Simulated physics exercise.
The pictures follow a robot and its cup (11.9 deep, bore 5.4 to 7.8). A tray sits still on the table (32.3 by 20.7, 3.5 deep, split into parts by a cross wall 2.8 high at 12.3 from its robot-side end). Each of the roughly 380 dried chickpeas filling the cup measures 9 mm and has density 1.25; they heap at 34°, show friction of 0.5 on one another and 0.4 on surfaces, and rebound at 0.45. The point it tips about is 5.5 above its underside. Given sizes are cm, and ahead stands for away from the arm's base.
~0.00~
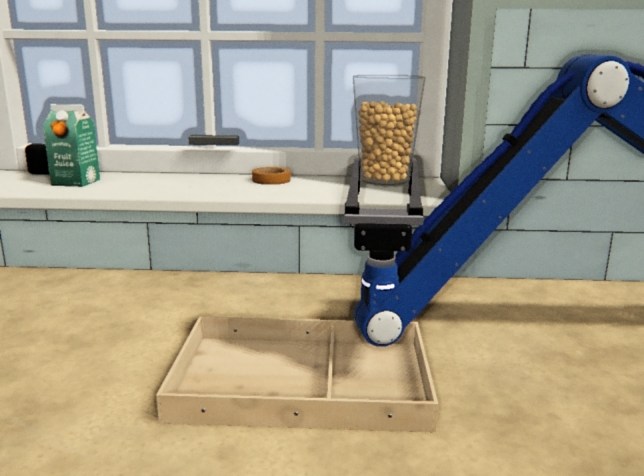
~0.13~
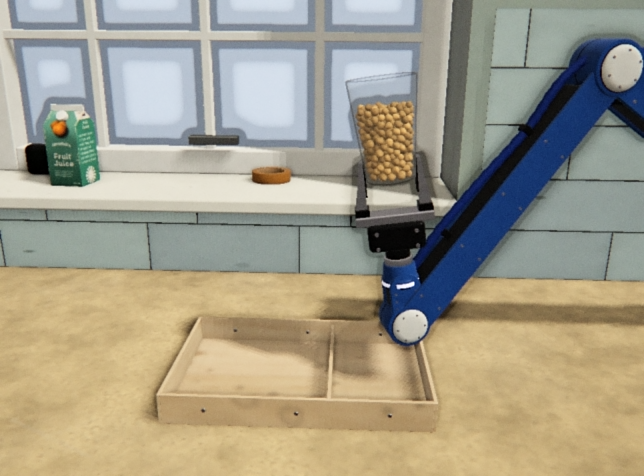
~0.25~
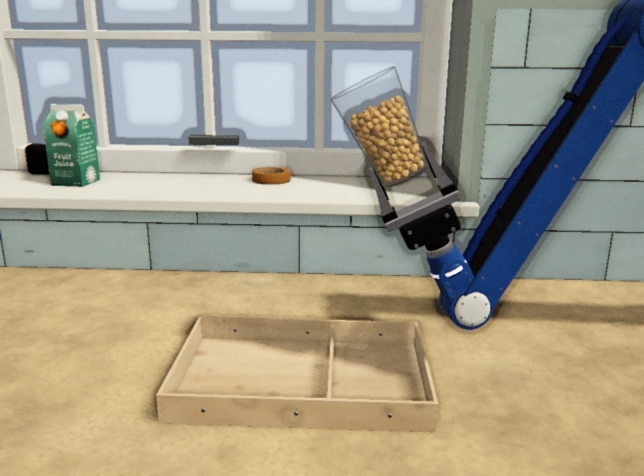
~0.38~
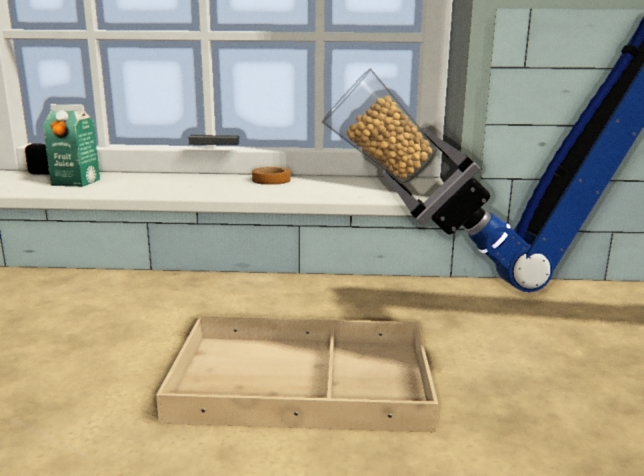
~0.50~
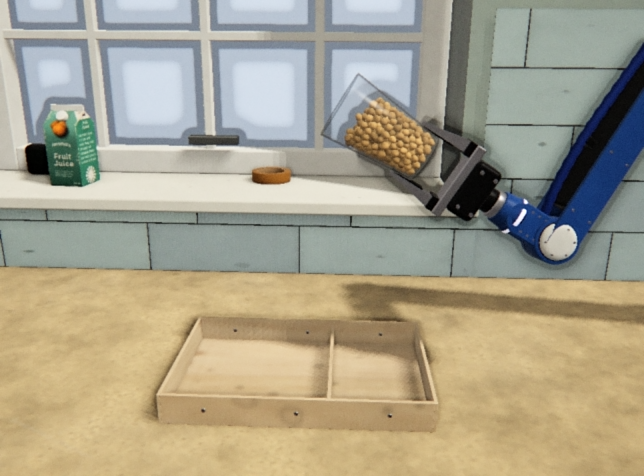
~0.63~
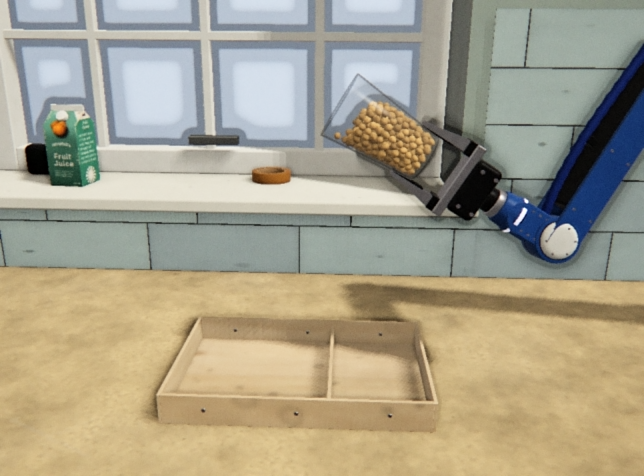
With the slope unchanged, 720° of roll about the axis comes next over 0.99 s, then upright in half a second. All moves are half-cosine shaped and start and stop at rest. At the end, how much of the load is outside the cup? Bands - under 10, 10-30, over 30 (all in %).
Under 10 %.
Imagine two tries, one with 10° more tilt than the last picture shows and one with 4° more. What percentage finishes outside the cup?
About 5 and 0 per cent.
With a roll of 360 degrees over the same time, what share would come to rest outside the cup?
In that case you'd get close to 0 per cent.
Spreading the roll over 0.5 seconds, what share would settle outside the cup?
Then about 0 per cent.
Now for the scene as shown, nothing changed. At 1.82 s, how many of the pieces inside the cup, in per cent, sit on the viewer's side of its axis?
Near enough 55 in a hundred.
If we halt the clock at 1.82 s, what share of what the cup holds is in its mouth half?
About 40 percent.
By 1.23 s, tipped 59°, highest piece 38 above the table; 383 in the cup.
By 1.82 s, tipped 38°, highest piece 37 above the table; 383 in the cup.
By 2.32 s, upright, highest piece 39 above the table; 383 in the cup.
By 3.02 s, upright, highest piece 39 above the table; 383 in the cup.
Final count, 383 in the cup. That is 0 % outside the cup.
